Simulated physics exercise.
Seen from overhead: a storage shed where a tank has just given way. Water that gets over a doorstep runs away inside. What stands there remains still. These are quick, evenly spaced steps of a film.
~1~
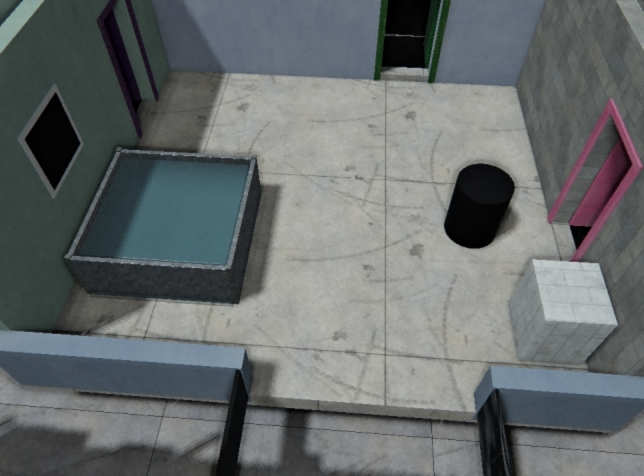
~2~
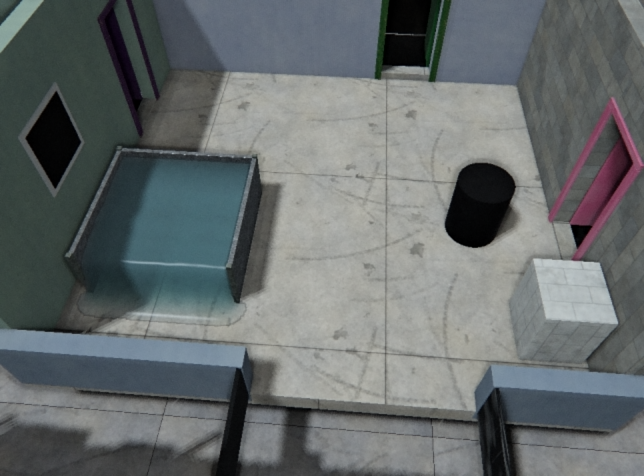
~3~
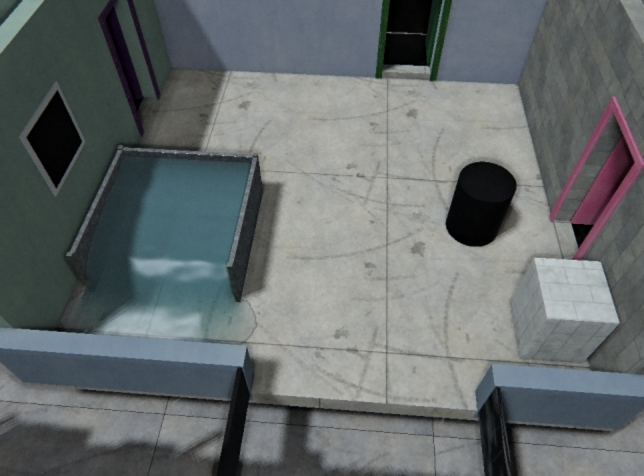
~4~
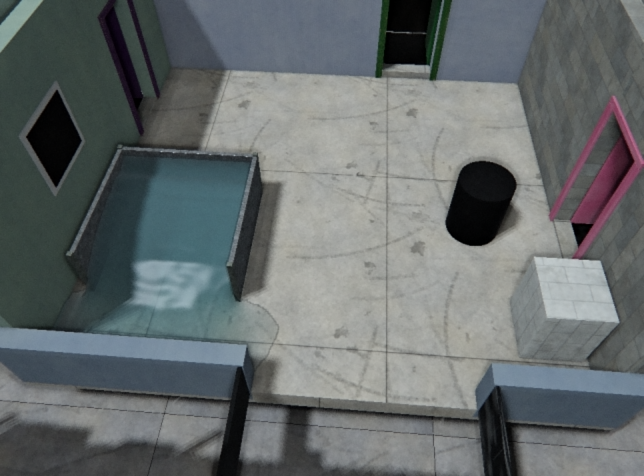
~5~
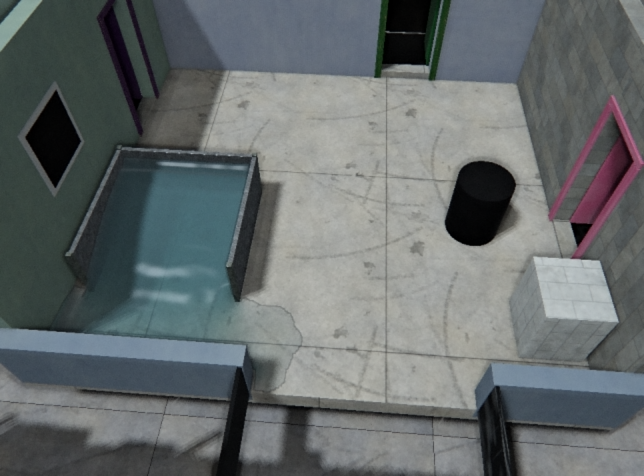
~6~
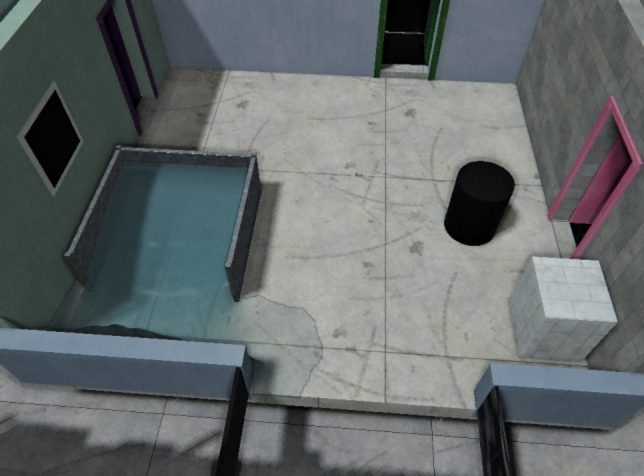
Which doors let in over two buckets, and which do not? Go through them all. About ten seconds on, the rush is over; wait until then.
Purple door - not over two, green door - not over two, pink door - over two buckets.
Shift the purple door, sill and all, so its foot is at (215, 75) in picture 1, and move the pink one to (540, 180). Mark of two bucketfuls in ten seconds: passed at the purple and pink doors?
The purple door exceeds it and the pink door falls short.
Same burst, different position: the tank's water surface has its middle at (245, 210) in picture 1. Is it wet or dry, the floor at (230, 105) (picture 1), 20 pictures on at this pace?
At that place: Awash.
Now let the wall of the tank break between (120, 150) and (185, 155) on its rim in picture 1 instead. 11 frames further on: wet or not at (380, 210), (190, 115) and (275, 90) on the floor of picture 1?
Going through them, the first would be still bare, the next submerged and the last submerged.
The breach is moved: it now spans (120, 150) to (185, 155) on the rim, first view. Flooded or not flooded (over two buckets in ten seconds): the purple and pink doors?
The purple one goes past it, the pink one goes past it.
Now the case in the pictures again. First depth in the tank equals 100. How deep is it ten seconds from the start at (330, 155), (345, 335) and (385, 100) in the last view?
In turn 4, 4 and 8 in a hundred.
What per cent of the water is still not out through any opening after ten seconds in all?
Estimate: 74 %.
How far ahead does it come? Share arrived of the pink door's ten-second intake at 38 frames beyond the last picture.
Approximately 75 in a hundred, I reckon.
A moment on, water covers 15 % of the floor; the purple door not reached, the green door not reached, the pink door not reached.
Next, water covers 30 % of the floor; the purple door wet at the sill, nothing in, the green door not reached, the pink door not reached.
Then, water covers 50 % of the floor; the purple door wet at the sill, nothing in, the green door not reached, the pink door over two buckets in.
Later, water covers 70 % of the floor; the purple door wet at the sill, nothing in, the green door wet at the sill, nothing in, the pink door far over two buckets in.
In the end, water covers 85 % of the floor; the purple door wet at the sill, nothing in, the green door wet at the sill, nothing in, the pink door far over two buckets in.
